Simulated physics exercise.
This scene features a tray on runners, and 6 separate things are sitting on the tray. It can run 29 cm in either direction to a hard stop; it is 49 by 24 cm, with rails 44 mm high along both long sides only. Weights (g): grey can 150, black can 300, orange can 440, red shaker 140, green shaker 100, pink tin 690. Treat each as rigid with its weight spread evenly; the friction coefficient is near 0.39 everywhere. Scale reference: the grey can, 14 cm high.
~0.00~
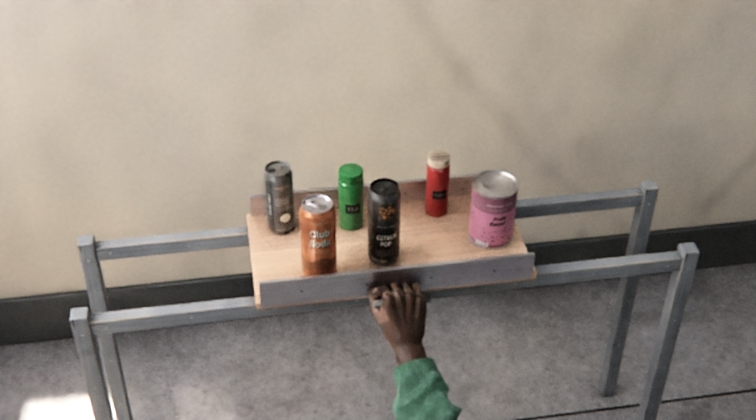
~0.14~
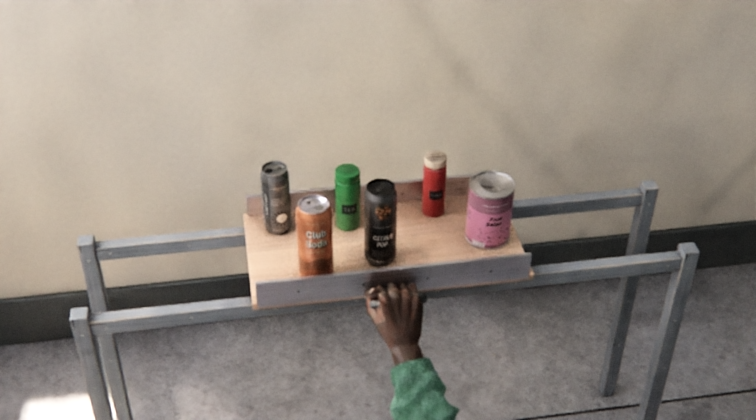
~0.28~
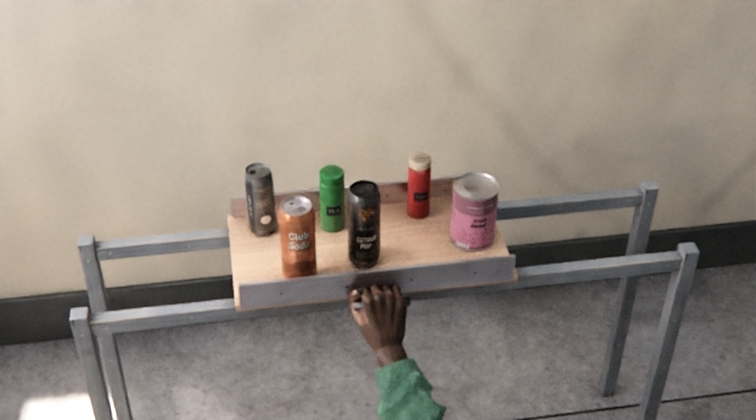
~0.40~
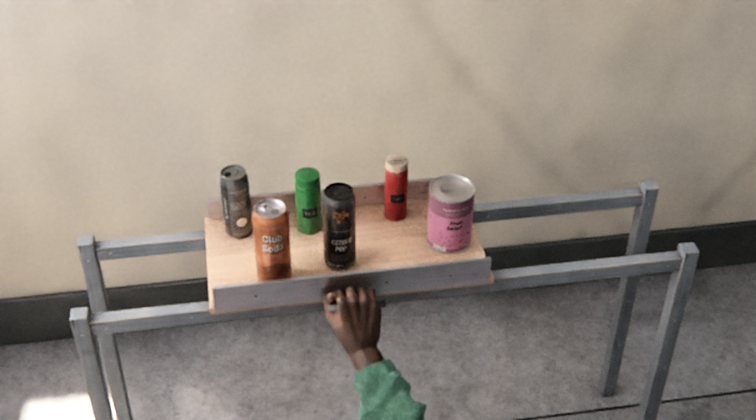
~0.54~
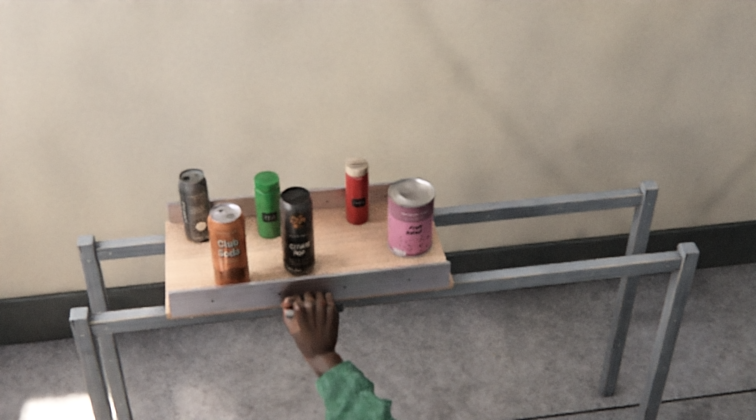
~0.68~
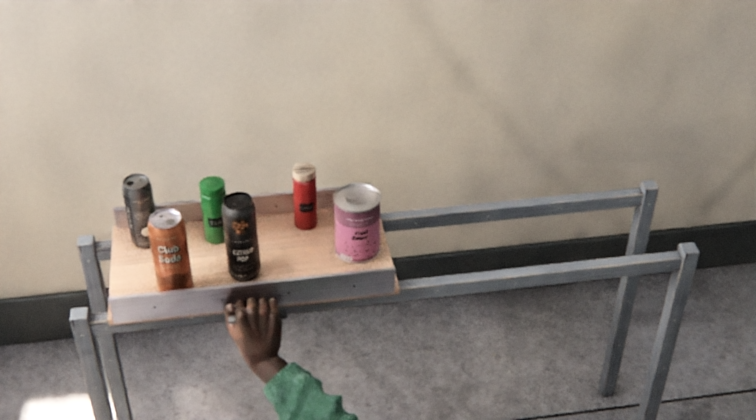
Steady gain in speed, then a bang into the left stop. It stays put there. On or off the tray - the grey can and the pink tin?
Result: The grey can is most likely overboard. The pink tin is most likely still on board.
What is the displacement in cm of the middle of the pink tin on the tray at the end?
Roughly 8 cm.
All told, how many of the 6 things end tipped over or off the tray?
5.
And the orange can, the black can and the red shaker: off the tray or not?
At the end the orange can leaves its base, the black can remains on its base and the red shaker remains on its base.
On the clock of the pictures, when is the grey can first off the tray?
Roughly at the 0.8 s mark.
Around 0.98 s, tray moved 29 cm left; grey can now off the tray; pink tin shifted 8 cm near (293, 230); red shaker on its side.
Around 1.28 s, tray moved 29 cm left; orange can now off the tray; pink tin shifted 8 cm near (293, 230); black can on its side.
Finally (1.9 s), off the tray, grey can and orange can; on their side or leaning hard on the tray, black can, red shaker and green shaker; not toppled but over 5 cm from the start, pink tin. In the last view, pink tin near (293, 230).
